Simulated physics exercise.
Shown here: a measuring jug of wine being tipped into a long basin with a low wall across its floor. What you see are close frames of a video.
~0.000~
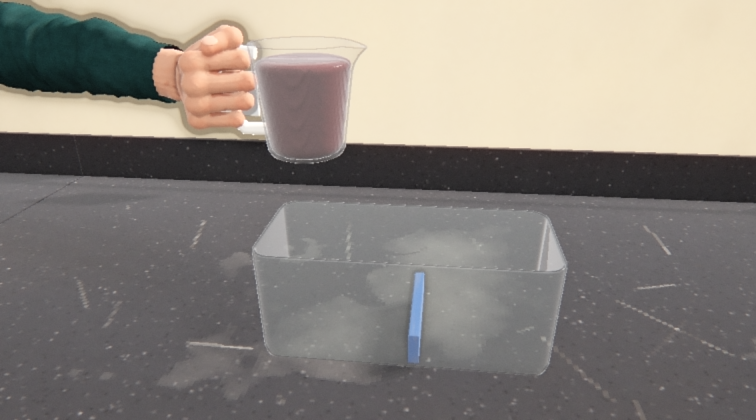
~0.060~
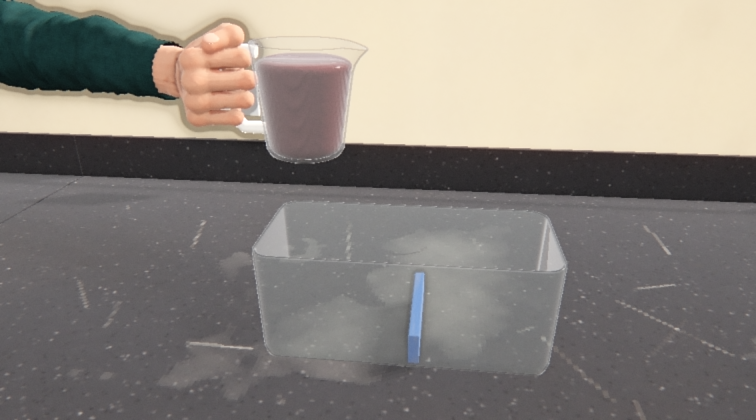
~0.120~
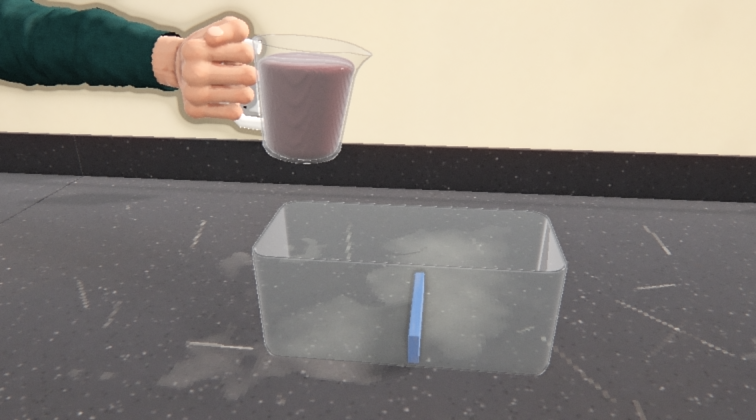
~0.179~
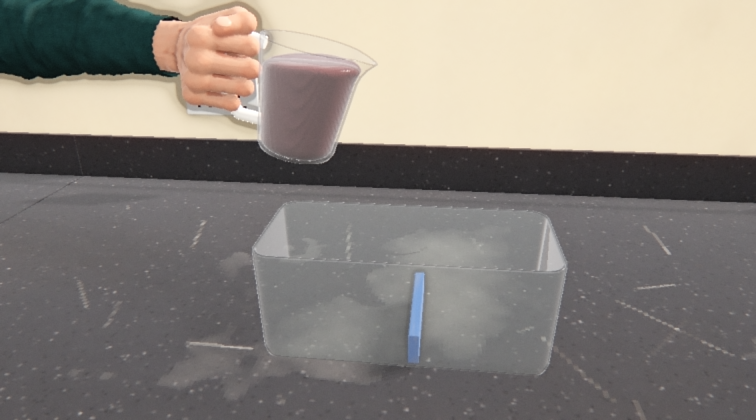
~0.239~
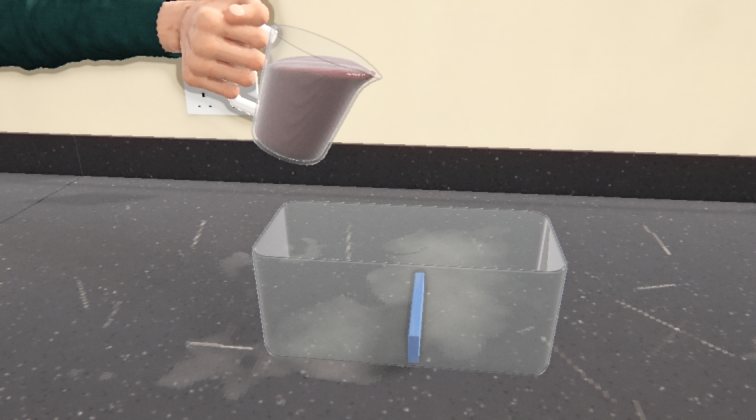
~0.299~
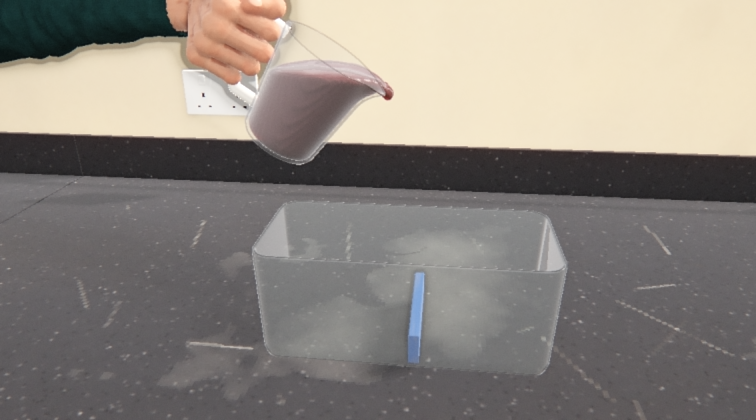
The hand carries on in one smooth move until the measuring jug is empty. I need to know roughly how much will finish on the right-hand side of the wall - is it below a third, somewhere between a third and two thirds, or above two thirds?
Expect between a third and two thirds of it there.
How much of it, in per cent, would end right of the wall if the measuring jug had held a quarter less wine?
Near 45 %.
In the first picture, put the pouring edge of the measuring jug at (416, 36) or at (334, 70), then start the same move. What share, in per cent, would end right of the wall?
Roughly 90 percent on the first try and 15 percent on the second.
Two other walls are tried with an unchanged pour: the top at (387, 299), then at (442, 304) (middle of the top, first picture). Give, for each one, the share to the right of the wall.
85 % and 20 %, roughly.
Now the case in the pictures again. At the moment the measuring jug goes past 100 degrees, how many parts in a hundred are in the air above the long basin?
Somewhere around 30 per cent of it.
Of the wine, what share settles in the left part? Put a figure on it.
It comes to 45 per cent or so.
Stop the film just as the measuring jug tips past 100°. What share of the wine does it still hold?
Near 45 percent is still in there.
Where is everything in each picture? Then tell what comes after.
It leans 0°; its right rim is at (367, 46); the wine meets the walls at (258, 59) and (352, 61); the long basin's rim runs from (269, 227) to (556, 241); the wall's top is at (417, 303), in the first frame.
It leans 2°; its right rim is at (368, 48); the wine meets the walls at (259, 58) and (353, 62), in the second frame.
It leans 6°; its right rim is at (372, 53); the wine meets the walls at (263, 57) and (356, 63), in the third frame.
It leans 13°; its right rim is at (378, 63); the wine meets the walls at (266, 59) and (362, 65), in the fourth frame.
It leans 23°; its right rim is at (383, 77); the wine meets the walls at (269, 65) and (376, 71), in the fifth frame.
It leans 34°; its right rim is at (386, 93); the wine meets the walls at (266, 81) and (375, 80); 2 per cent is over the edge, in the sixth frame.
A moment on, the measuring jug is tipped right over and 43 per cent is still to pour, 2 is left of the wall and 27 right of it.
Next, the measuring jug is tipped right over and 2 per cent is still to pour, 36 is left of the wall and 56 right of it.
Then the measuring jug is tipped right over and 0 per cent is still to pour, 43 is left of the wall and 56 right of it.
Later the measuring jug is tipped right over and 0 per cent is still to pour, 43 is left of the wall and 56 right of it.
At rest 43 per cent lies left of the wall, 56 right of it and 1 outside.
